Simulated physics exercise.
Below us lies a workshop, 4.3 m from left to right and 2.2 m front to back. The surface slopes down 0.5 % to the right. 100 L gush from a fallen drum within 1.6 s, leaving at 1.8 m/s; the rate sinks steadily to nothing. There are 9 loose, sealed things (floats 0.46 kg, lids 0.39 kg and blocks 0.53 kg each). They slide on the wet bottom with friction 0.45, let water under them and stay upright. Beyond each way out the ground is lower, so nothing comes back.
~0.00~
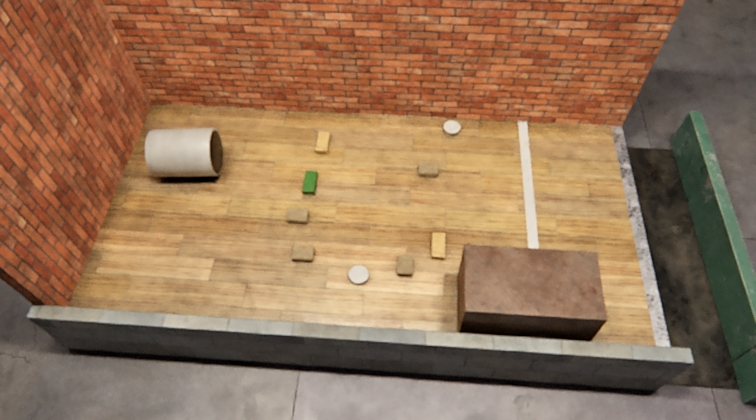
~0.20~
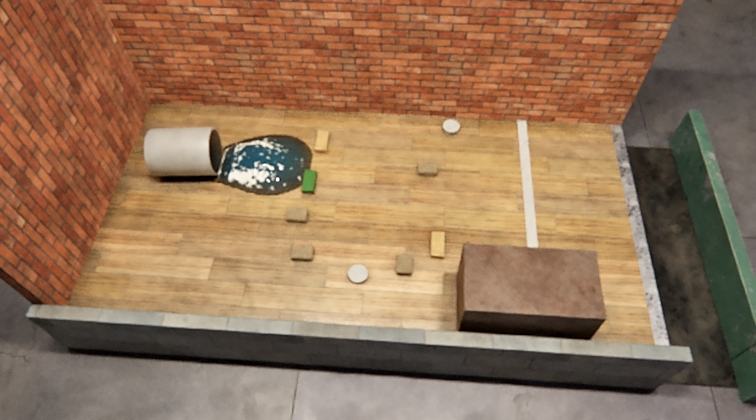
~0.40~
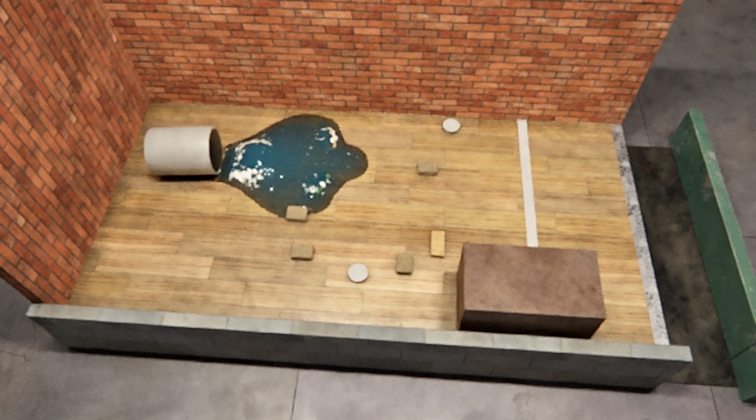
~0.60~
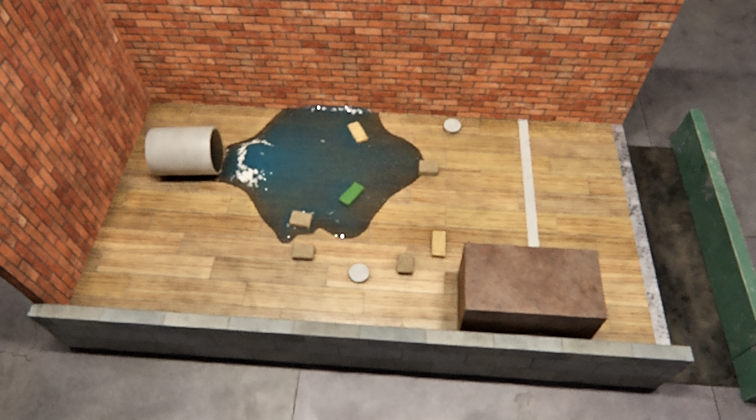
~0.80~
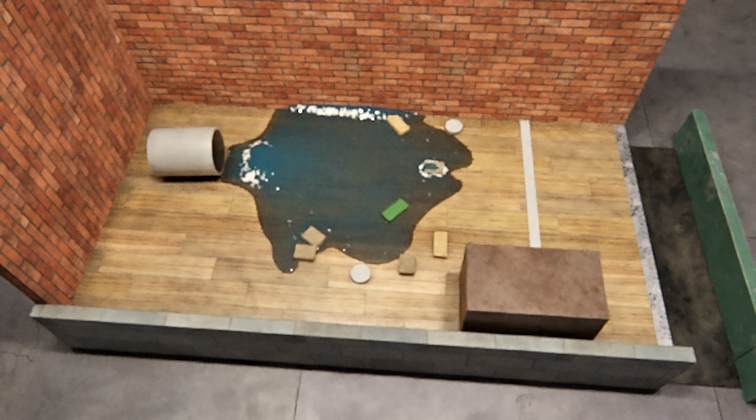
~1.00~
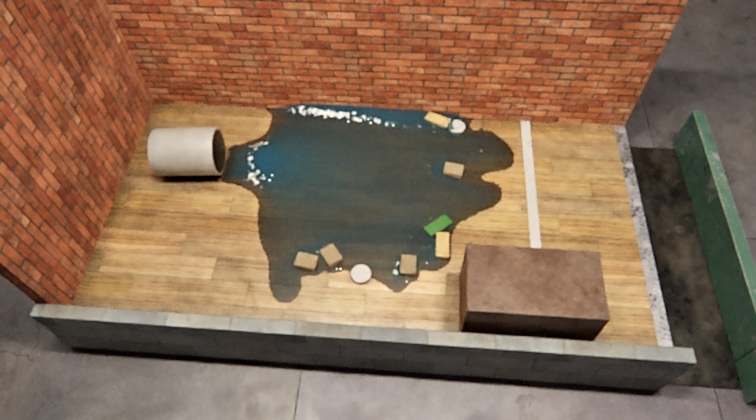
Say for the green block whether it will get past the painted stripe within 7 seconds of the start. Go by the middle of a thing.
Green block gets past.
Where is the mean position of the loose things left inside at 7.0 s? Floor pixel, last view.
Near (355, 300).
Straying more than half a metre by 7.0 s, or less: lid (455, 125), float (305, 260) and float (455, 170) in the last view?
In that order: Past it, under, over.
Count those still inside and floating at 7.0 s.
At that moment 0.
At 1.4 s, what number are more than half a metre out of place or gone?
5 of them.
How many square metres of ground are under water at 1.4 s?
About 4.5 m2.
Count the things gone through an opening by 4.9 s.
By then 5.
After 1.4 s the green block is near (499, 240), 1.6 m from its start, aground; 0 of 9 are over the mark; 2 afloat.
After 3.1 s the green block has gone out; 5 of 9 are over the mark; 0 afloat.
After 4.9 s the green block has gone out; 5 of 9 are over the mark; 0 afloat.
After 7.0 s the green block has gone out; 5 of 9 are over the mark; 0 afloat.
